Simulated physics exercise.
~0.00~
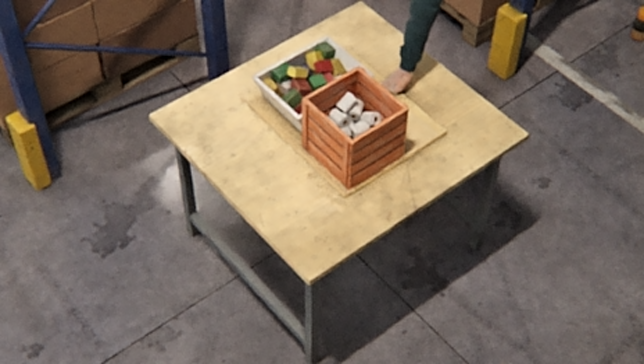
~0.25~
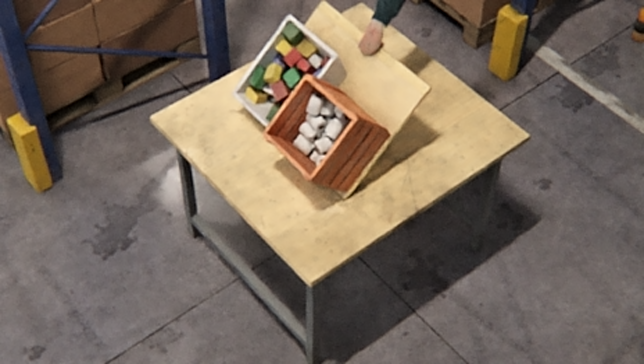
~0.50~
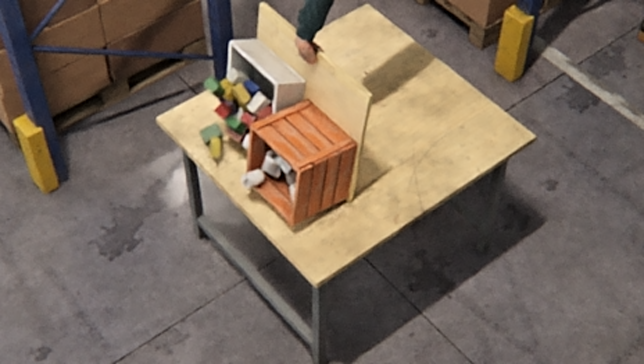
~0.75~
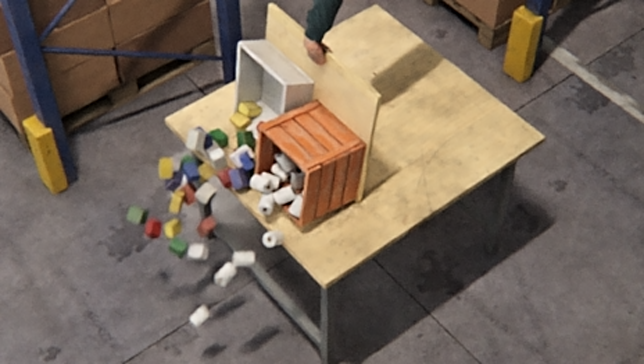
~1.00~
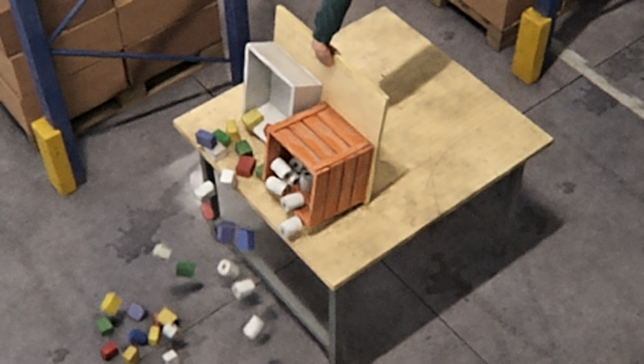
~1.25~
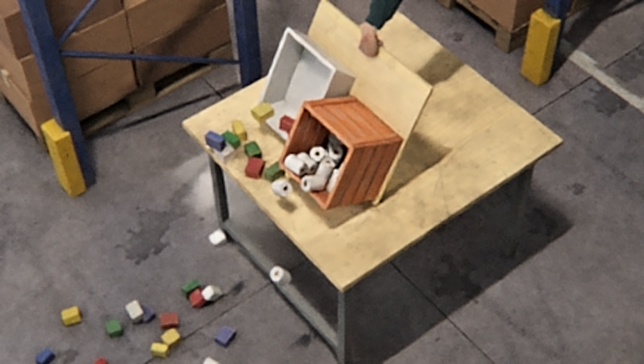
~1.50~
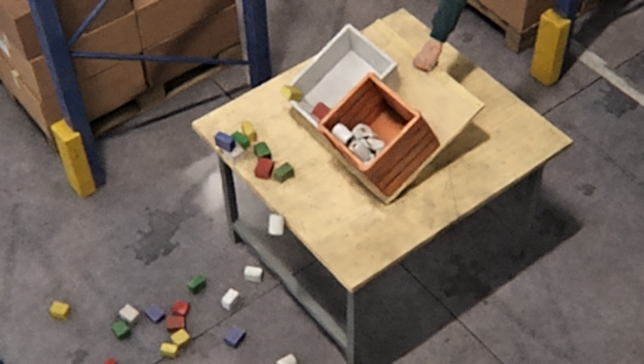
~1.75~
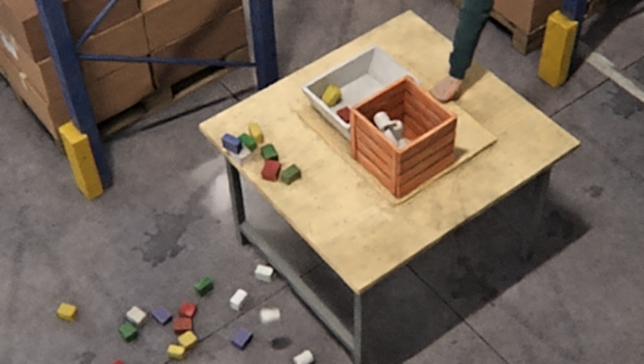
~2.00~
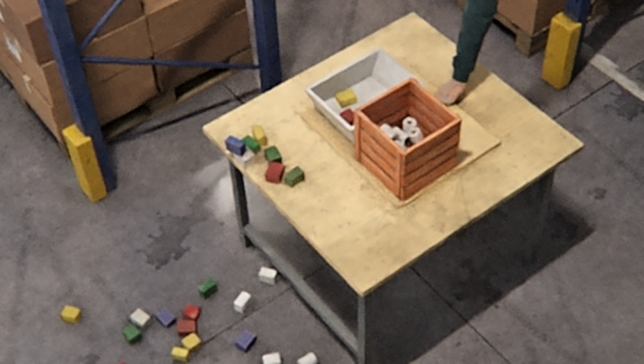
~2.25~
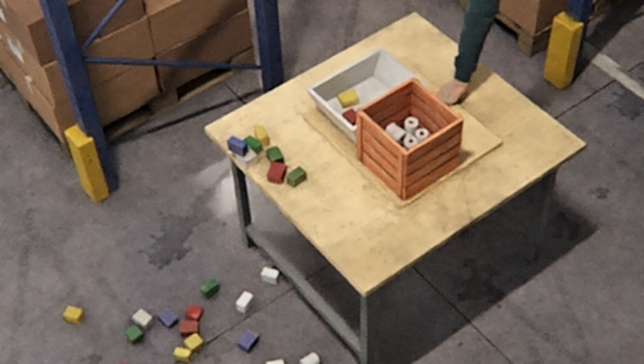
Warehouse table with a hand tilting a board of two crates leftward, spilling colourful blocks and white rolls, then lowering it flat.
